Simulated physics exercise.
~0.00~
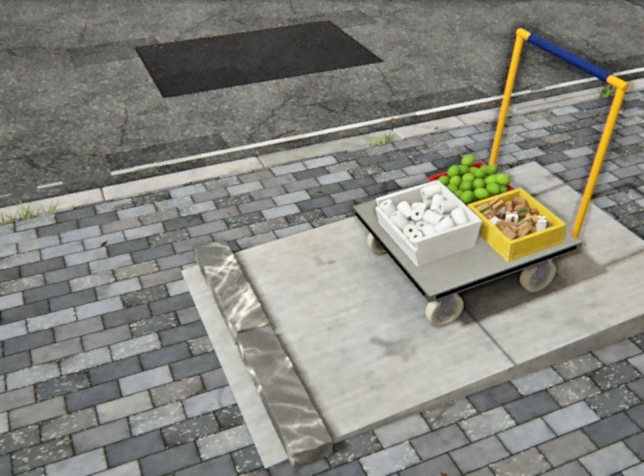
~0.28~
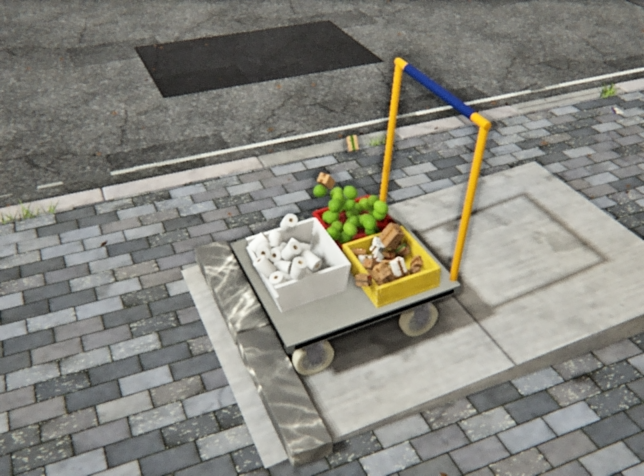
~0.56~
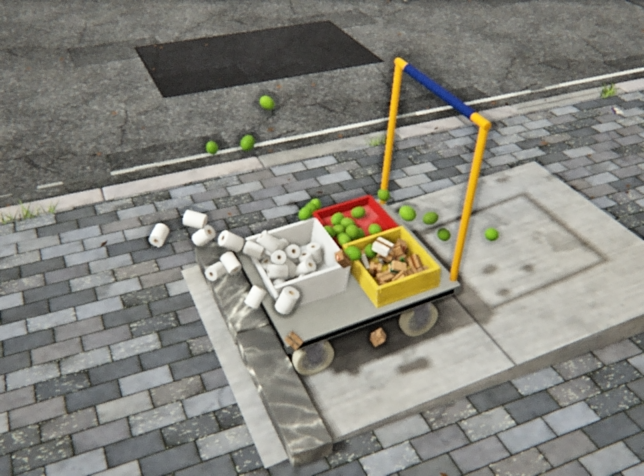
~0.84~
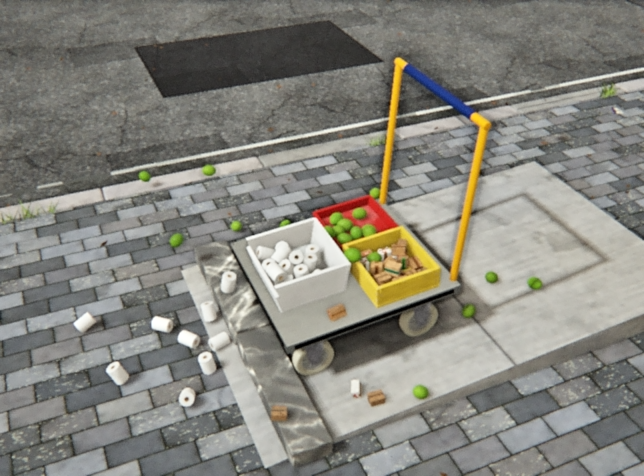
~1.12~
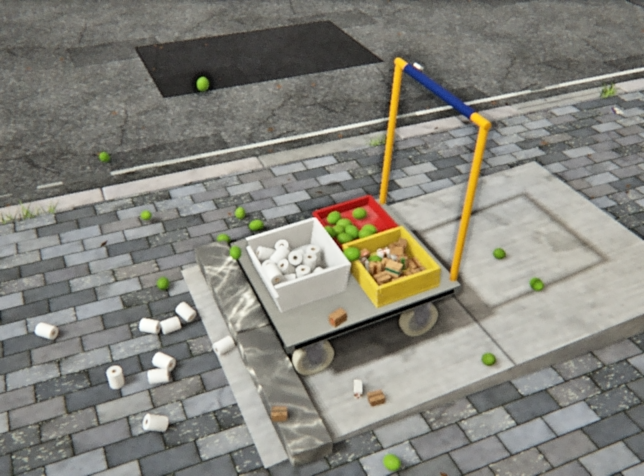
A trolley with a blue-and-yellow handle rolls left down a pale ramp set on grey paving beside a road, seen from above at an angle. On its grey deck sit a white container of white paper rolls, a yellow one of little brown parcels and, behind them, a red one of green balls. It stops abruptly against the kerb at the ramp's left end, and the contents lurch up. Rolls spill over the left side, while green balls and a few parcels scatter. Finally the trolley stands still, with rolls strewn on the paving, some balls reaching the road, and all three containers still partly filled.
